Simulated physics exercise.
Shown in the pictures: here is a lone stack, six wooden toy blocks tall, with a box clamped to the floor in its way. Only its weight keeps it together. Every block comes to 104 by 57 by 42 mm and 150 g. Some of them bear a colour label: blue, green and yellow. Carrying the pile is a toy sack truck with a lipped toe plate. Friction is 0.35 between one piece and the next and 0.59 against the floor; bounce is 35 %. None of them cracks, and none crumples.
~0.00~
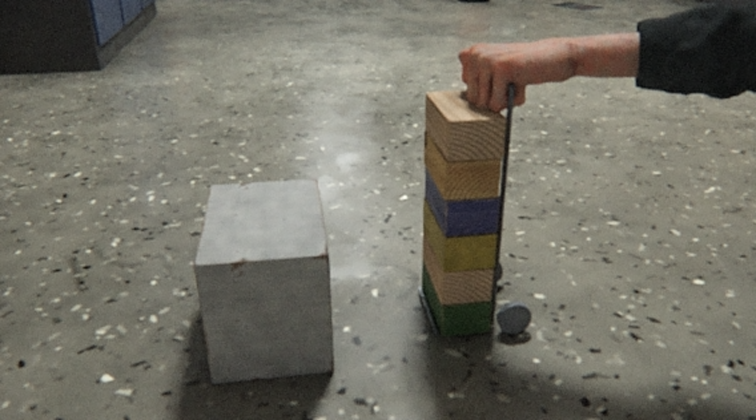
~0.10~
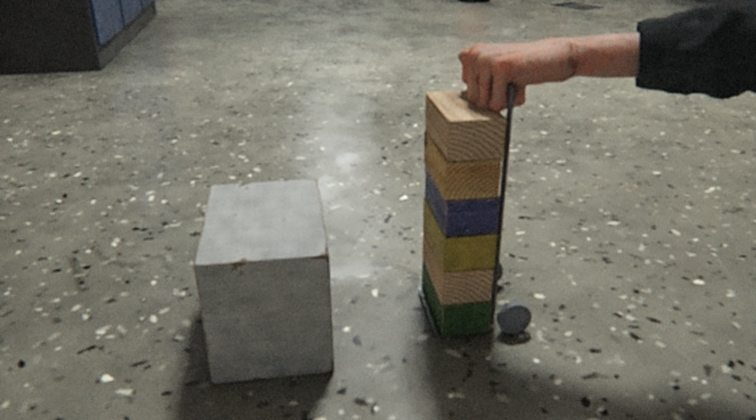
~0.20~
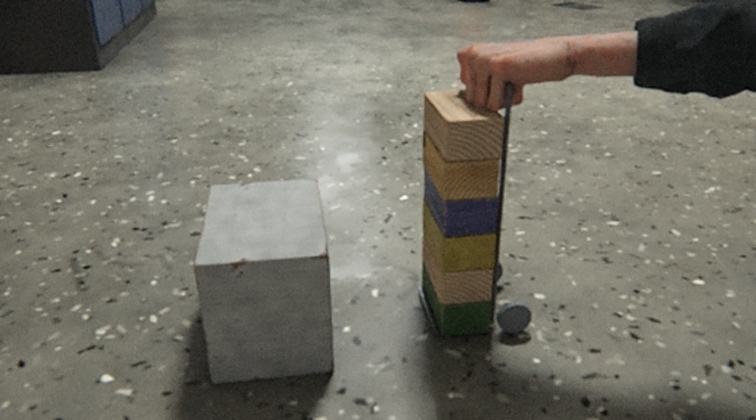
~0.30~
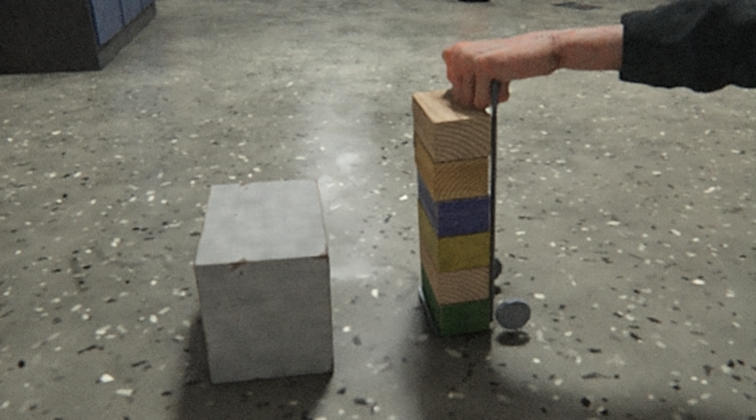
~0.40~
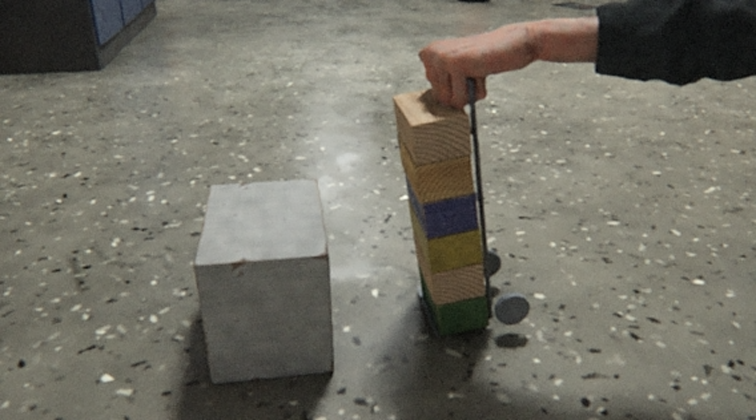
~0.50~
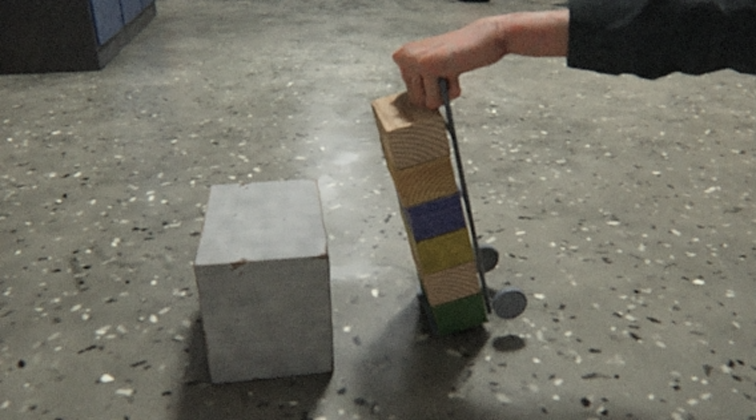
A hand holds a small truck upright, then tilts its block stack leftward.
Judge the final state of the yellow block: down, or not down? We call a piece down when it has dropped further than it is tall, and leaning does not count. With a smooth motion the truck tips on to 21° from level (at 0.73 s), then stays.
Chances are it rides it out.
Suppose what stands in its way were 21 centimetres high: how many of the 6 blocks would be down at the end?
The count would be 0.
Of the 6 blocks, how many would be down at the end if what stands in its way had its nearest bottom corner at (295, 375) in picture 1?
My answer would be 4.
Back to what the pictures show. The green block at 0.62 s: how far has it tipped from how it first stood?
Tilt from start: Approx. 20 degrees.
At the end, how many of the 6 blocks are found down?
Exactly 1 of them.
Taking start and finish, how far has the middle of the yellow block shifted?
About 9 cm from where it started.
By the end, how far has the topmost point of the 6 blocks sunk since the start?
I'd put it at around 6 cm.
Around 0.62 s, none of the 6 blocks down, 6 disturbed; yellow block tipped 22°; blue block tipped 22°.
Around 0.74 s, none of the 6 blocks down, 6 disturbed; yellow block tipped 39°; blue block tipped 39°, 14 mm lower.
Around 1.08 s, 1 of the 6 blocks down; yellow block tipped 42°, 14 mm lower; blue block tipped 42°, 25 mm lower.
Finally (1.8 s), 1 of the 6 blocks down; yellow block tipped 42°, 14 mm lower; blue block tipped 42°, 25 mm lower; green block tipped 42°. Seen by the last camera, middles, yellow block near (382, 248), blue block near (356, 224).
